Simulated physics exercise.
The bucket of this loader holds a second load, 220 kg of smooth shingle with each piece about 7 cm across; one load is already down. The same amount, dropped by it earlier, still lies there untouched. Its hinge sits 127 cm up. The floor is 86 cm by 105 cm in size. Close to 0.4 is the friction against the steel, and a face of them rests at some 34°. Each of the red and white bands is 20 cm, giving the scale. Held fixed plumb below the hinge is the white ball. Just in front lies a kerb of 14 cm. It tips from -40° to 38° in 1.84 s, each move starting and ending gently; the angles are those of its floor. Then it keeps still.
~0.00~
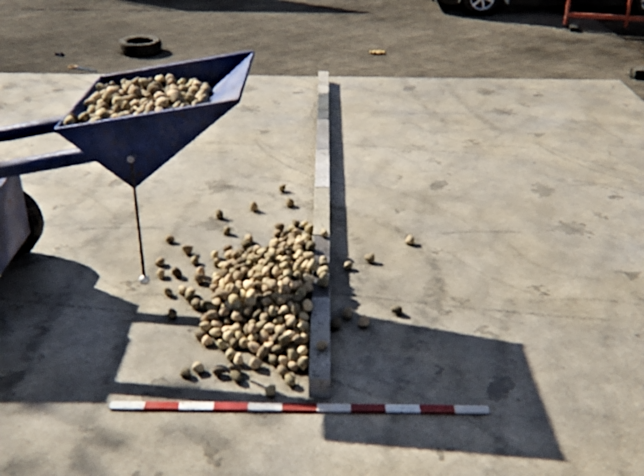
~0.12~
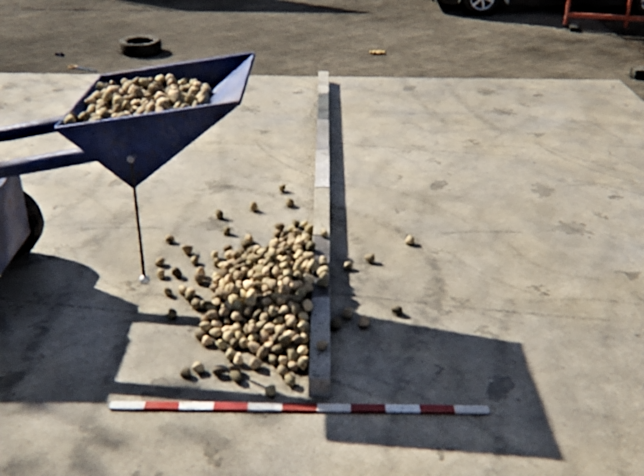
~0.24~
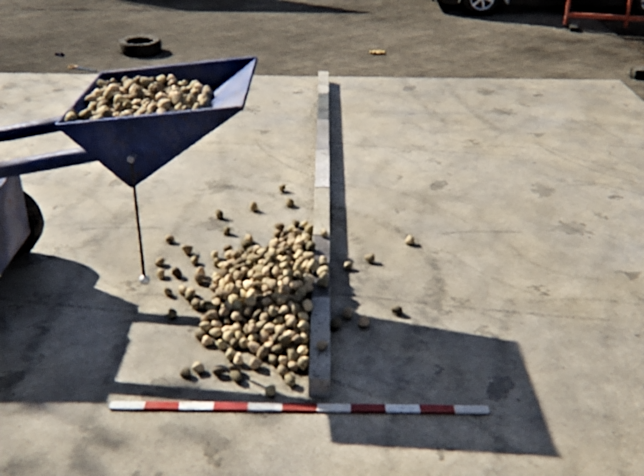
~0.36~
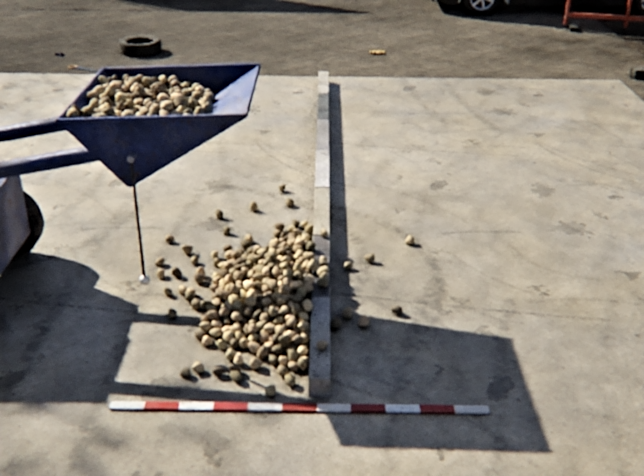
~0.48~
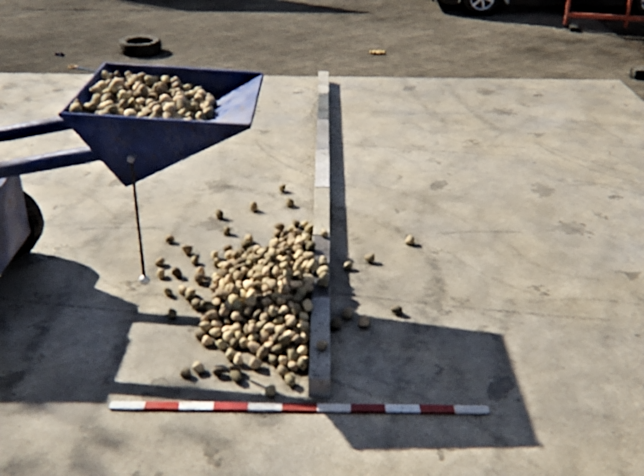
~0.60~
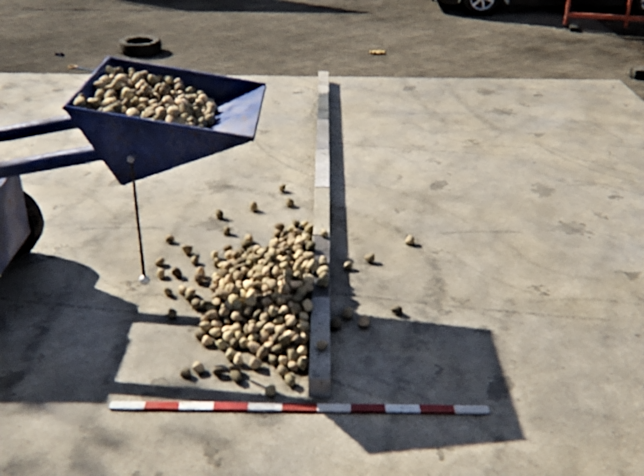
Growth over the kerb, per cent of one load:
30 percent.
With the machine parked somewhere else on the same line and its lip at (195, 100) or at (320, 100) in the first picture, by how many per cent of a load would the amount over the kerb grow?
First place: Roughly 0 %; second place: Roughly 100 %.
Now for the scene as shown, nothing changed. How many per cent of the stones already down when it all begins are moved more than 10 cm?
Close to 10 in a hundred of them.
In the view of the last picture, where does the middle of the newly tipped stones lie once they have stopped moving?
Their middle is at about (295, 277).
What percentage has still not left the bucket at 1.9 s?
About 25 per cent.
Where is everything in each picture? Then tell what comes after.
In the first picture, lip at (239, 101), floor tilted -40°, highest stones at (161, 90). The earlier load is highest near (289, 274), 20 cm above ground level, 99 % on this side of the kerb, 2 % over the kerb.
In the second picture, lip at (240, 103), floor tilted -39°, highest stones at (154, 89); the stones move at 0.0 m/s on average.
In the third picture, the bucket is at -36°, its lip at (243, 108); the top of the load is at (135, 90); the stones move at 0.1 m/s on average.
In the fourth picture, the bucket is at -32°, its lip at (247, 116); the top of the load is at (127, 89); the stones move at 0.1 m/s on average.
In the fifth picture, the bucket is at -27°, its lip at (250, 126); the top of the load is at (114, 85); the stones move at 0.1 m/s on average.
In the sixth picture, the bucket is at -20°, its lip at (254, 139); the top of the load is at (114, 78); the stones move at 0.2 m/s on average.
After 1.4 s the floor is at 26°; in per cent of one load, 100 in the bucket, 99 on this side of the kerb, 2 over the kerb; the foremost stones are at (363, 285).
After 1.9 s the floor is at 38°; in per cent of one load, 27 in the bucket, 171 on this side of the kerb, 3 over the kerb; the foremost stones are at (365, 275).
After 2.3 s the floor is at 38°; in per cent of one load, 0 in the bucket, 182 on this side of the kerb, 18 over the kerb; the foremost stones are at (407, 282).
After 4.8 s the floor is at 38°; in per cent of one load, 0 in the bucket, 169 on this side of the kerb, 31 over the kerb; the foremost stones are at (490, 321). Net gain over the kerb, 30.
